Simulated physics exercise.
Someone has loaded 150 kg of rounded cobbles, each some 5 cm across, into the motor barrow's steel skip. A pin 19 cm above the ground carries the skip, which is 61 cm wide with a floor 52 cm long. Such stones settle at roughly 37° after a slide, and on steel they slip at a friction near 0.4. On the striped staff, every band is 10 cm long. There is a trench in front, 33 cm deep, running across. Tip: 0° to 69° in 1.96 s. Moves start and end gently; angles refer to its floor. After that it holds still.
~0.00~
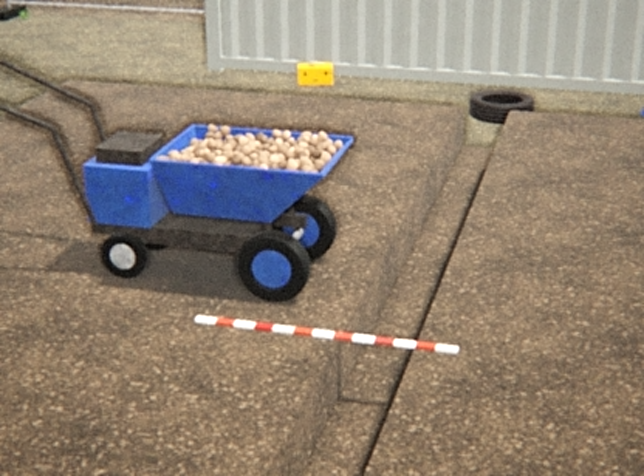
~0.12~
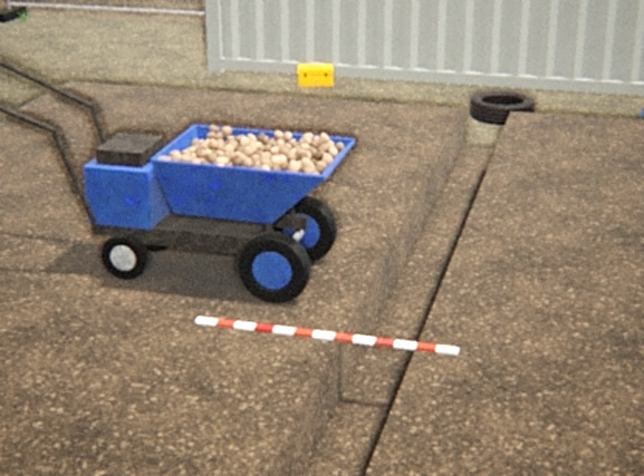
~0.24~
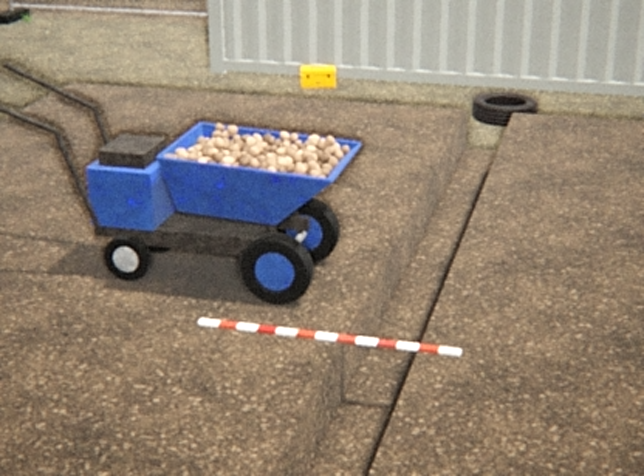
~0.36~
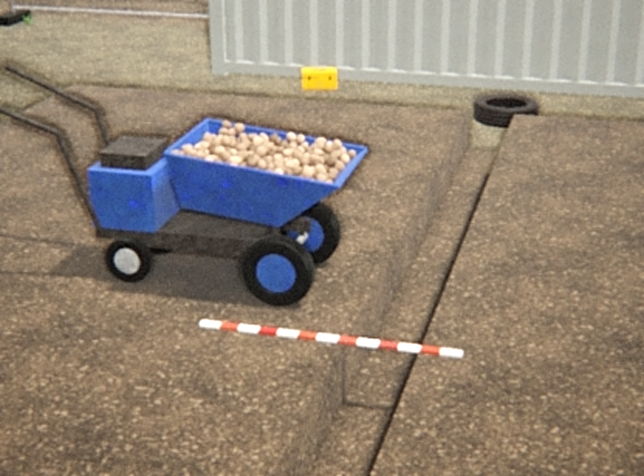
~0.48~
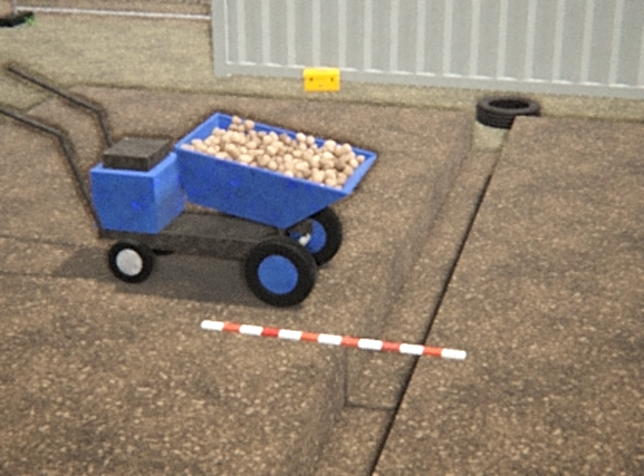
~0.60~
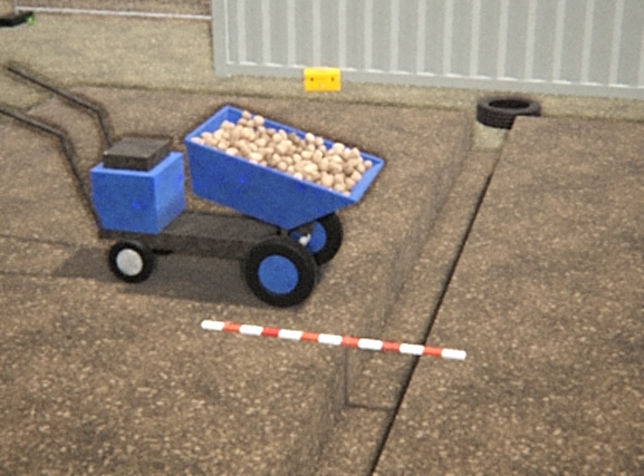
A blue motor barrow's skip full of rounded stones slowly tilting down to the right, its rear edge rising off the chassis.
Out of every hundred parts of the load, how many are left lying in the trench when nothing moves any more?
Around 71 in every hundred.
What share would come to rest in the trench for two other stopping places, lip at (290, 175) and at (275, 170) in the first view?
First spot about 100, second spot about 100 per cent.
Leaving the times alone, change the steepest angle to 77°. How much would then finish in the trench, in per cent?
Then about 80 per cent.
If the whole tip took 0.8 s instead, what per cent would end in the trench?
Trench share: Approx. 60%.
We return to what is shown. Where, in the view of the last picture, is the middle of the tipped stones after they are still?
The stones end up centred near (425, 335).
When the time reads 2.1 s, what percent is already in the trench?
45 per cent, give or take.
After 1.5 s the floor is at 58°; 96 % in the skip, 4 % in the trench; the foremost stones are at (427, 278).
After 2.1 s the floor is at 69°; 32 % in the skip, 44 % in the trench, 24 % past the trench; the foremost stones are at (529, 311).
After 2.4 s the floor is at 69°; 10 % in the skip, 62 % in the trench, 29 % past the trench; the foremost stones are at (562, 313).
After 4.4 s the floor is at 69°; 0 % in the skip, 71 % in the trench, 29 % past the trench; the foremost stones are at (564, 319).
